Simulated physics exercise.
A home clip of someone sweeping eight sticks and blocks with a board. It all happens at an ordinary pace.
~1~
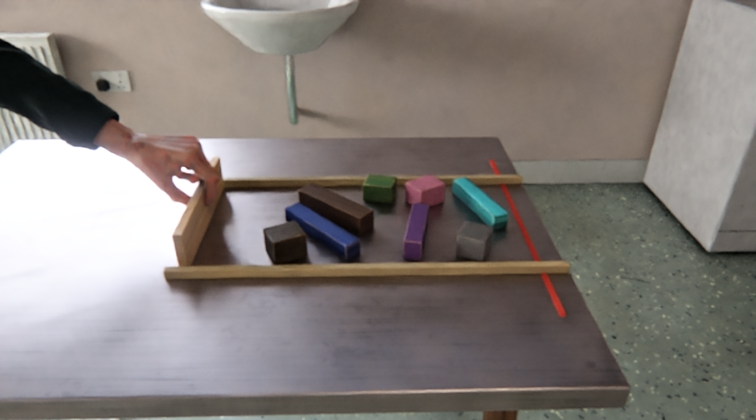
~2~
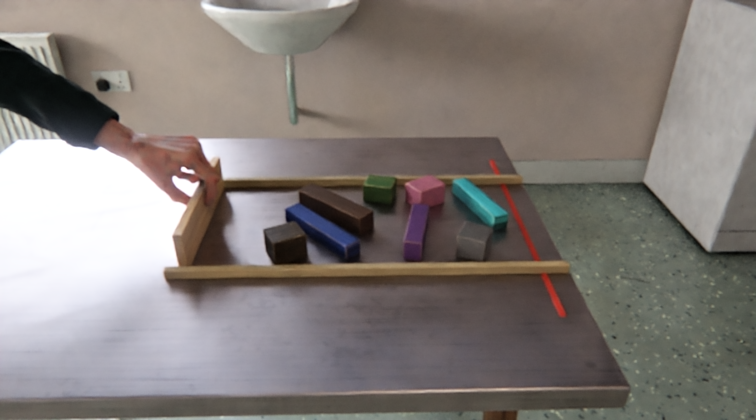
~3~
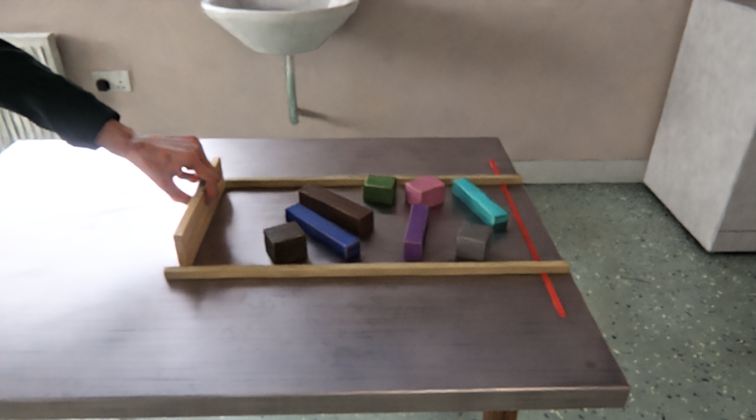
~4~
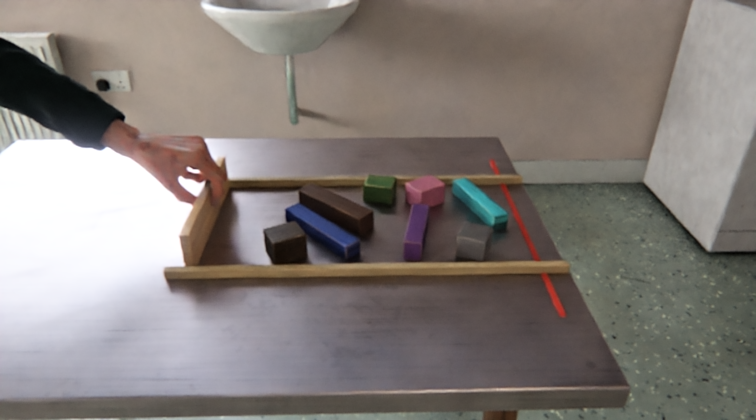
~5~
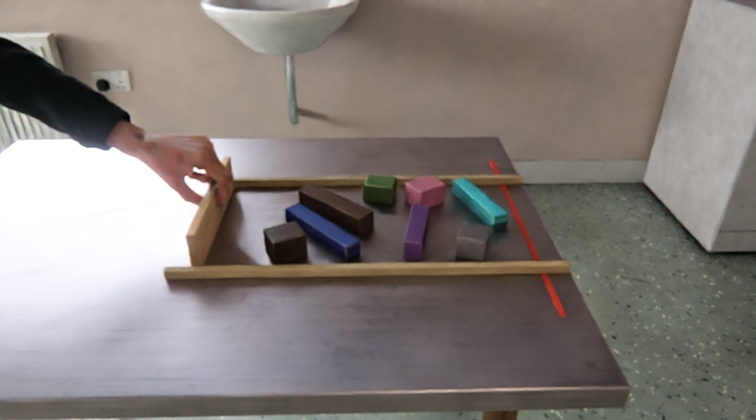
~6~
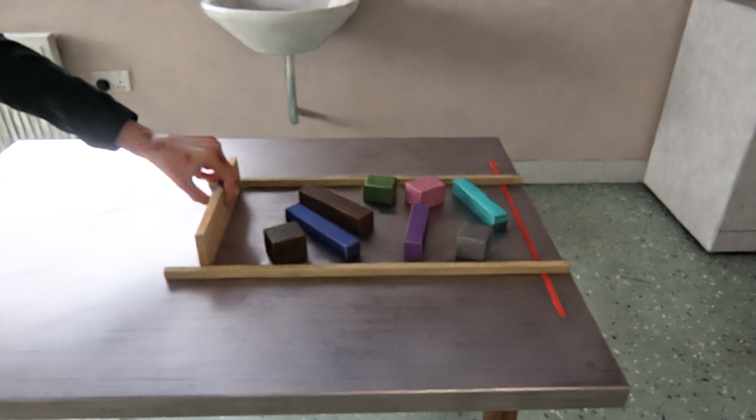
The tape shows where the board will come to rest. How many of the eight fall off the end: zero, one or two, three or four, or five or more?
As it turns out, the number that fall off is five or more.
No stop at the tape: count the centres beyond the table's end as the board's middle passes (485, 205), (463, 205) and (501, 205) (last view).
Past the end: 3, 1 and 4.
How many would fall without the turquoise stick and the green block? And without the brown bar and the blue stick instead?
5 in the first case, 3 in the second.
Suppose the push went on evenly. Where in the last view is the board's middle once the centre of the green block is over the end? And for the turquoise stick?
For the green block at (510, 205), for the turquoise stick at (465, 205).
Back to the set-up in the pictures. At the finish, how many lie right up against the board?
That makes 1.
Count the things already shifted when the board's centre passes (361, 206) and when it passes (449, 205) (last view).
5 and 8.
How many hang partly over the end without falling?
The number is 1.
Early on, none off yet; turquoise stick at rest near (479, 202); grey block at rest near (475, 241); pink block at rest near (425, 193).
Finally, the number that fall off is five or more; lost, blue stick, brown bar, green block, purple bar, pink block, grey block and turquoise stick.
